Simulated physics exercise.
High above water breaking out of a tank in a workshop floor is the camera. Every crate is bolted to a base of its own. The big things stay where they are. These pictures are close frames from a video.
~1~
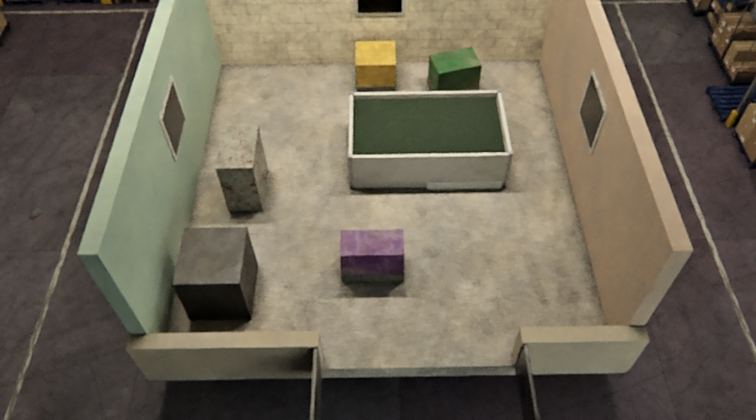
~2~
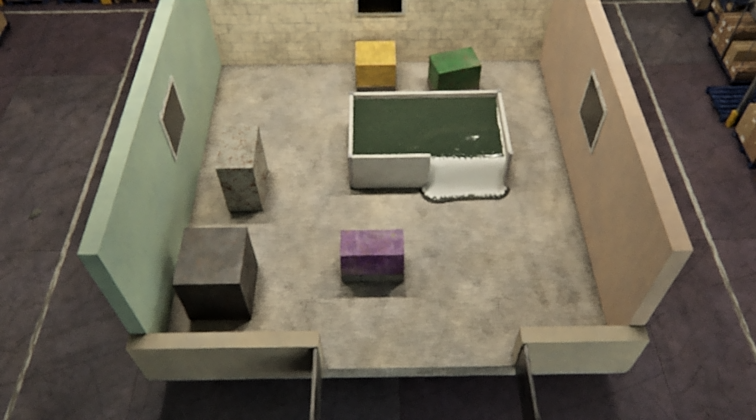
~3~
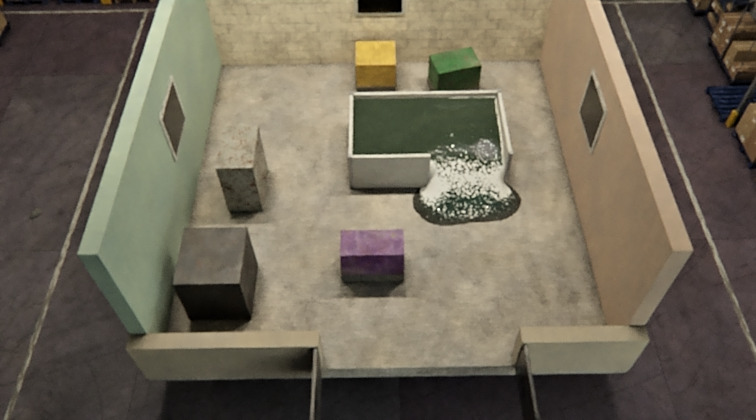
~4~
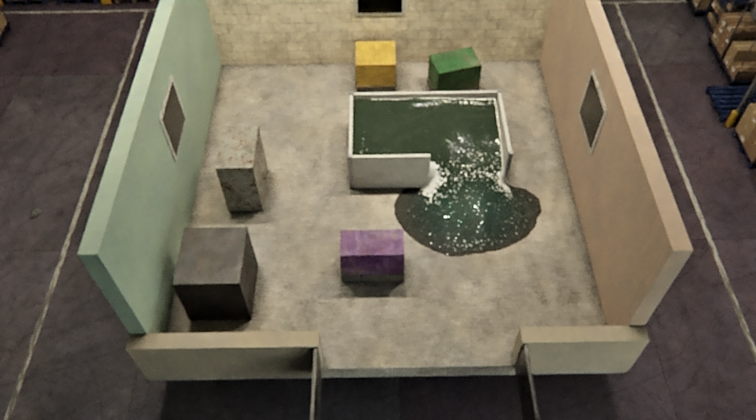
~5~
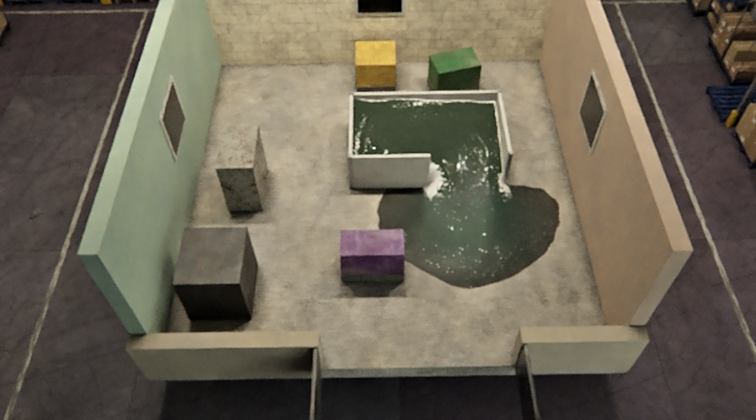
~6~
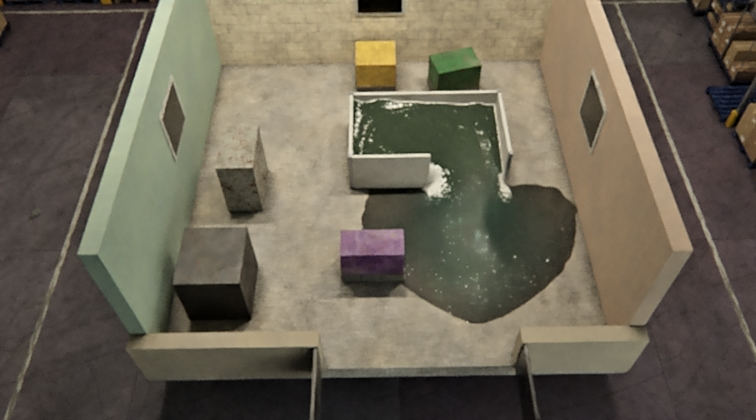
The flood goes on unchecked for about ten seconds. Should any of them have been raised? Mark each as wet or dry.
Purple crate: Dry; green crate: Dry; yellow crate: Dry.
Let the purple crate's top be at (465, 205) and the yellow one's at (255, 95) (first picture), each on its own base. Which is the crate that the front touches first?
It is the crate marked purple.
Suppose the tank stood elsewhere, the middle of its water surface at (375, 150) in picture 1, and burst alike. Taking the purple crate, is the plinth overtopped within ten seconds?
Looking at purple crate: It is inundated.
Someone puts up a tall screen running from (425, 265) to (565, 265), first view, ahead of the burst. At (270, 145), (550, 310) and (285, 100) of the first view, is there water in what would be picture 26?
First inundated, then inundated, then unwetted.
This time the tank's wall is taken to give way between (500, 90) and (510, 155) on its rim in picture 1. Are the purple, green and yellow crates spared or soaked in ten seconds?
In short: Purple crate escapes it, green crate is wetted, yellow crate is soaked.
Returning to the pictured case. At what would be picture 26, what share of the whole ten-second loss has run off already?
I get 45 percent.
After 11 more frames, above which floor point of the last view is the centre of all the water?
Close to (464, 205).
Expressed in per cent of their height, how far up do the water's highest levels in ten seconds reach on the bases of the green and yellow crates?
About 40 percent and about 30 percent.
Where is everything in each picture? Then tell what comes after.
Still water in the tank at (428, 126), in the first picture.
Water pours out at (467, 173) and has run to (426, 195), in the second picture.
The front is at (427, 217), out from the gap at (466, 175), in the third picture.
Water pours out at (466, 177) and has run to (448, 251), in the fourth picture.
Water pours out at (466, 177) and has run to (459, 282), in the fifth picture.
The front is at (474, 318), out from the gap at (466, 177), in the sixth picture.
A moment on, water covers 30 % of the floor; the purple crate water round its plinth, the green crate not reached, the yellow crate not reached.
Next, water covers 30 % of the floor; the purple crate water round its plinth, the green crate not reached, the yellow crate not reached.
Then, water covers 35 % of the floor; the purple crate water round its plinth, the green crate not reached, the yellow crate not reached.
Later, water covers 50 % of the floor; the purple crate water round its plinth, the green crate water round its plinth, the yellow crate not reached.
In the end, water covers 75 % of the floor; the purple crate stayed above the water, the green crate stayed above the water, the yellow crate stayed above the water.
